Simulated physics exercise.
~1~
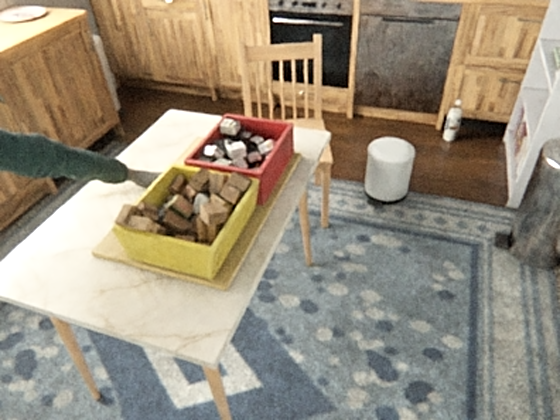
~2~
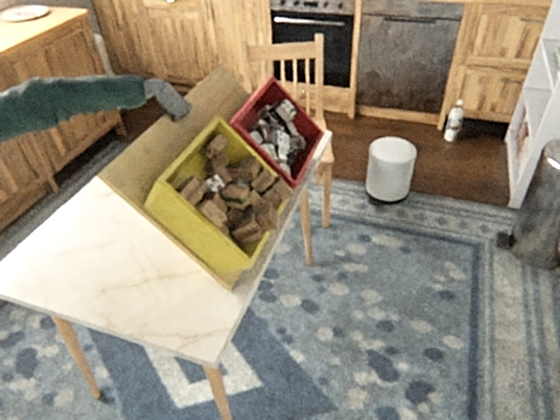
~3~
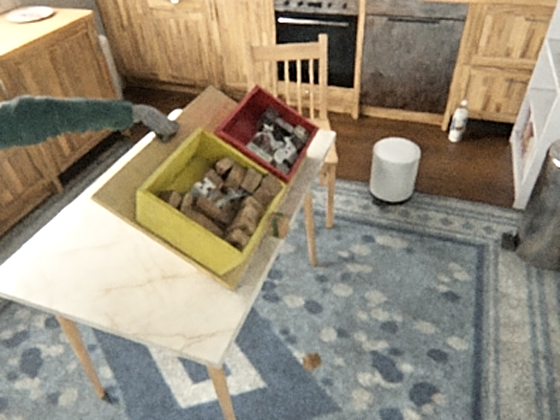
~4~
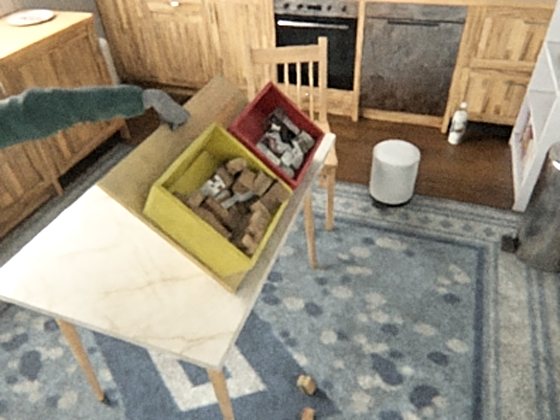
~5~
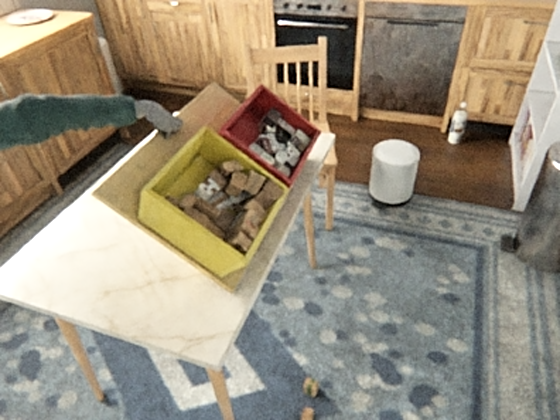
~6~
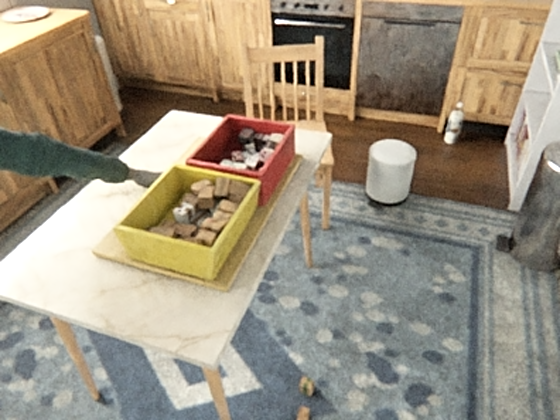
In a kitchen, a hand tips a board of boxes repeatedly, spilling two blocks before lowering it.
